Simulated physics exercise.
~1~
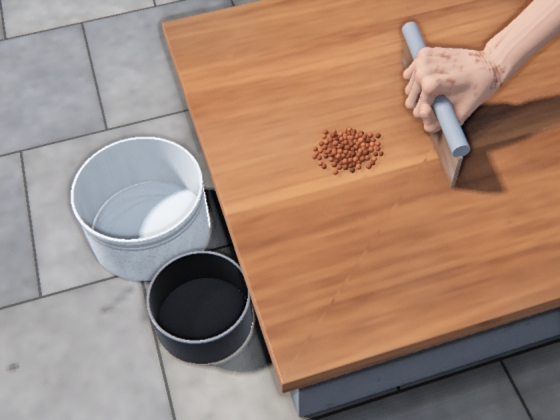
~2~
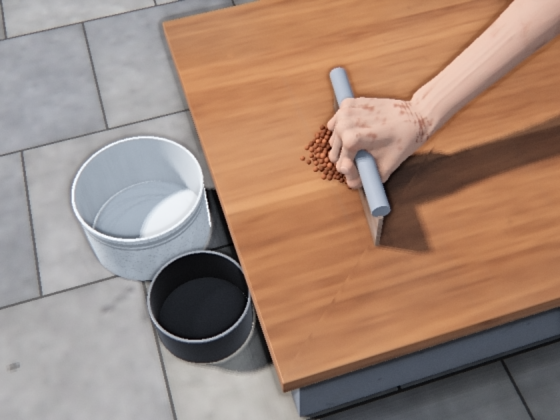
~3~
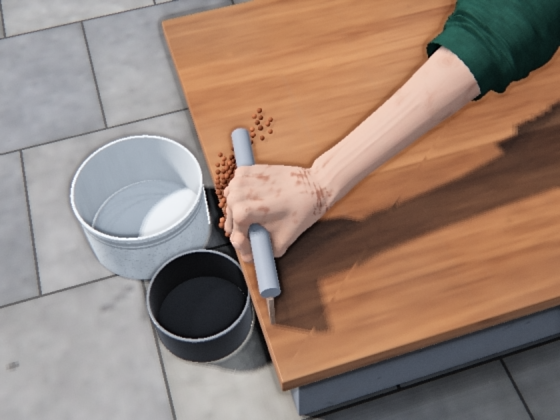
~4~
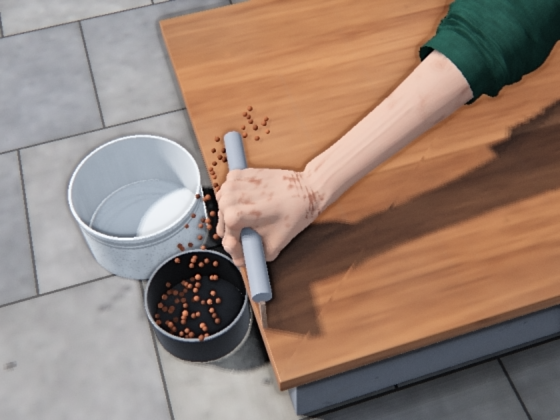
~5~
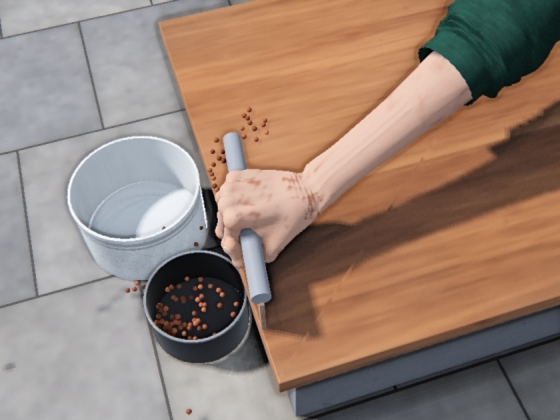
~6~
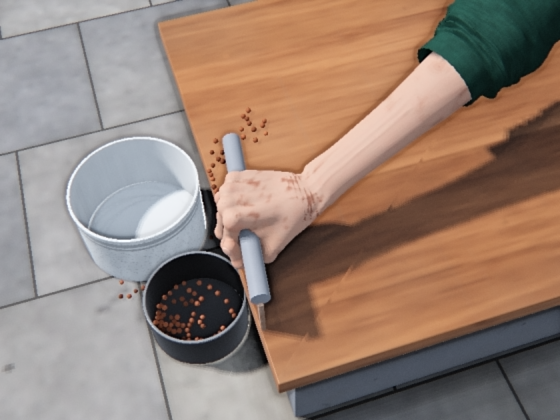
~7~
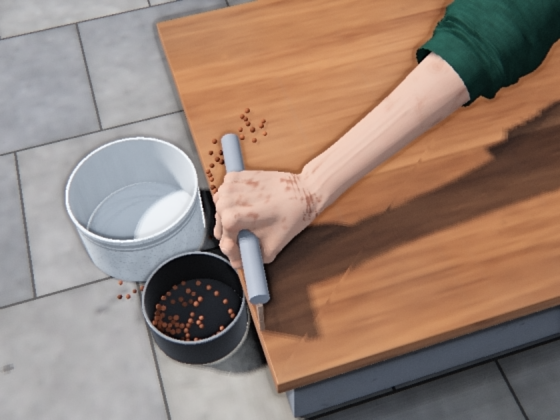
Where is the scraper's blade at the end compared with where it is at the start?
At the start the blade is on the right side of the wooden board, to the right of the heap of pellets. By the end it is farther left and lower in view, at the board's left edge beside the black pot.
